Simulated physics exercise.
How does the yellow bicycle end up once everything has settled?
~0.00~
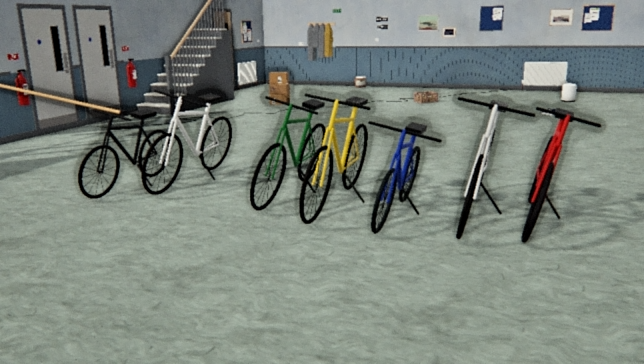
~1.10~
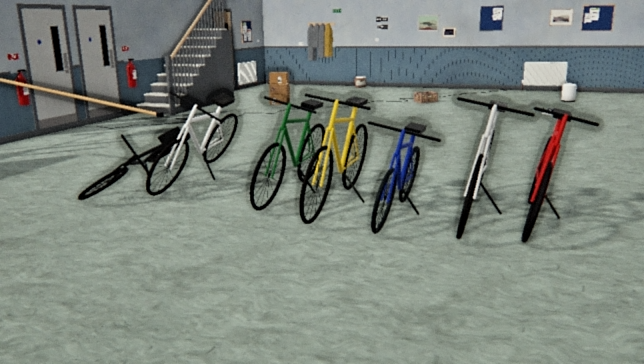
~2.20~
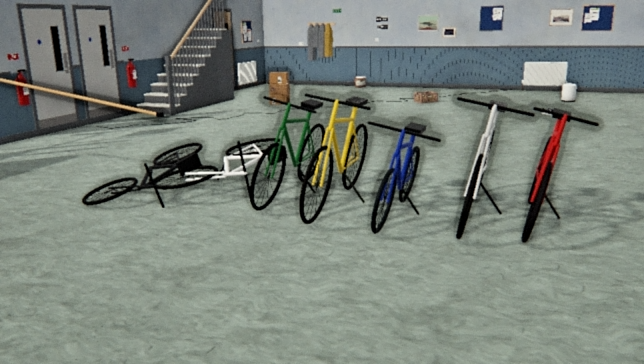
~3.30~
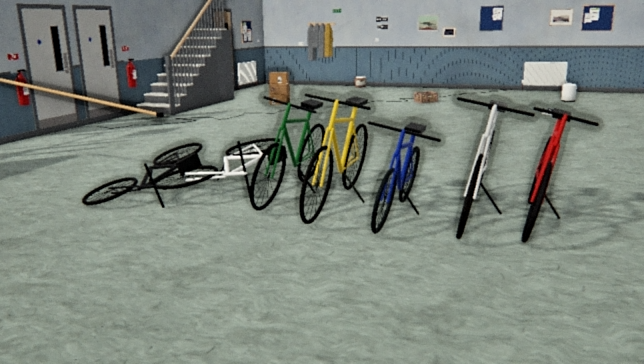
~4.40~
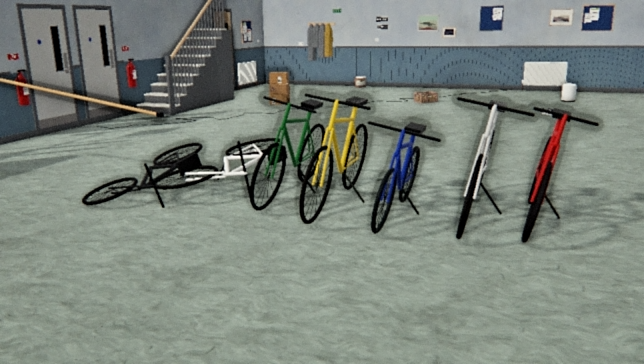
The yellow bicycle is still upright, standing beside the green one just as it was at the start.
